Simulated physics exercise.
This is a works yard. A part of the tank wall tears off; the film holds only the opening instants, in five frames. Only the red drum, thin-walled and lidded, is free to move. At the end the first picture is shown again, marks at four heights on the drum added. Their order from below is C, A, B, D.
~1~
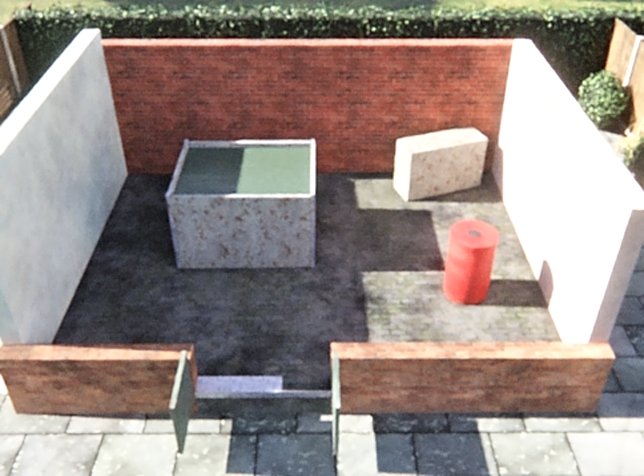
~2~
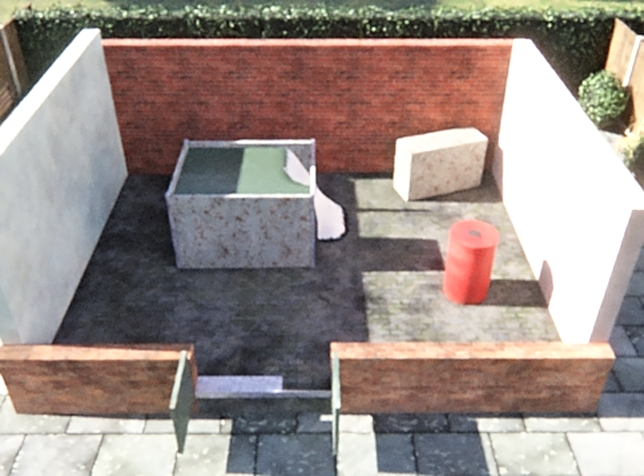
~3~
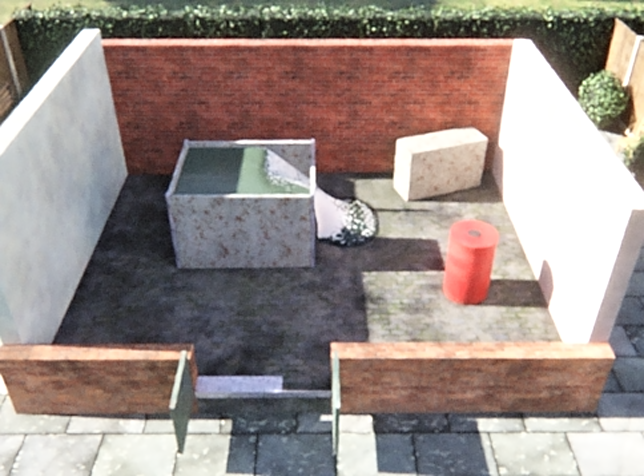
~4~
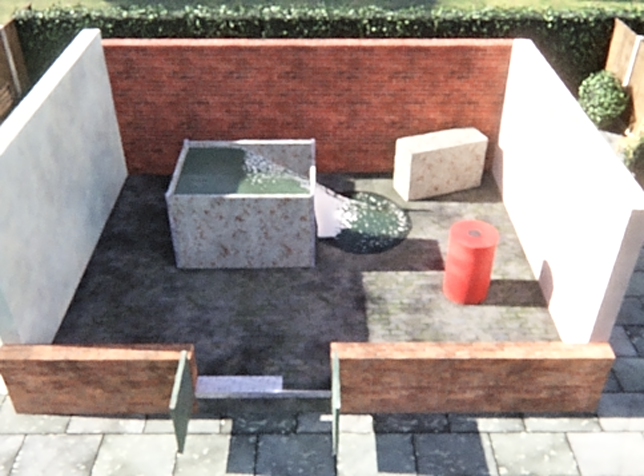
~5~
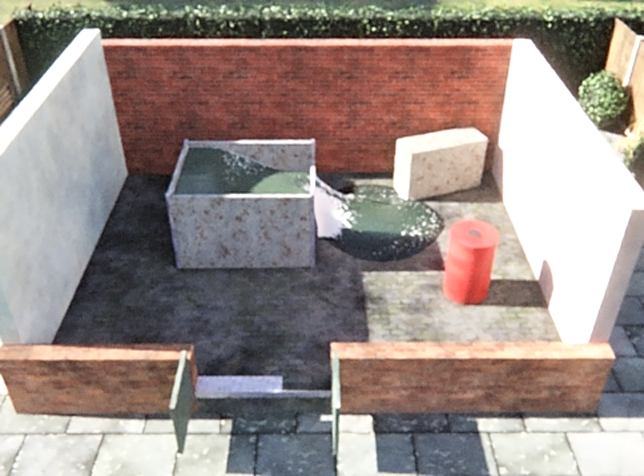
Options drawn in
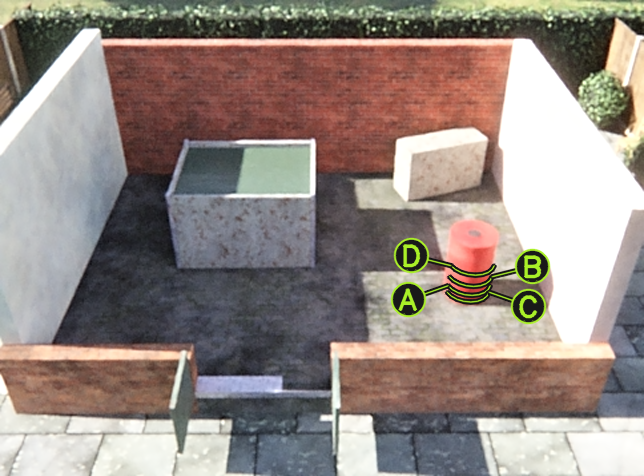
A stone tank of green water pours over its right side, spreading a pool across the yard.
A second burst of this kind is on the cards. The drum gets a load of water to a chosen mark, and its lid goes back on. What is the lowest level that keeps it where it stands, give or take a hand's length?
Go for B.
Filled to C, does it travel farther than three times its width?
Yes, it does.
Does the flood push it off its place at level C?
Yes, it does.
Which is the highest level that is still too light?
That would be A.
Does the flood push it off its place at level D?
No.
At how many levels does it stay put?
Two of the four.
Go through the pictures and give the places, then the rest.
In the first frame, lid of the red drum at (475, 234); tank full, its middle at (246, 172); open gate at (262, 346).
In the second frame, 2 % of the ground under water, its edge towards the drum at (333, 239).
In the third frame, 4 % of the ground under water, its edge towards the drum at (363, 240).
In the fourth frame, 7 % of the ground under water, its edge towards the drum at (397, 240).
In the fifth frame, lid of the red drum at (475, 234); 11 % of the ground under water, its edge towards the drum at (415, 247).
In lime, A at (471, 295); B at (473, 286); C at (470, 302); D at (475, 275); from the bottom up C, A, B, D.
If A is chosen, it is pushed about its own width away.
If B is chosen, it does not move.
If C is chosen, it is pushed about 8 times its own width away.
If D is chosen, it does not move.
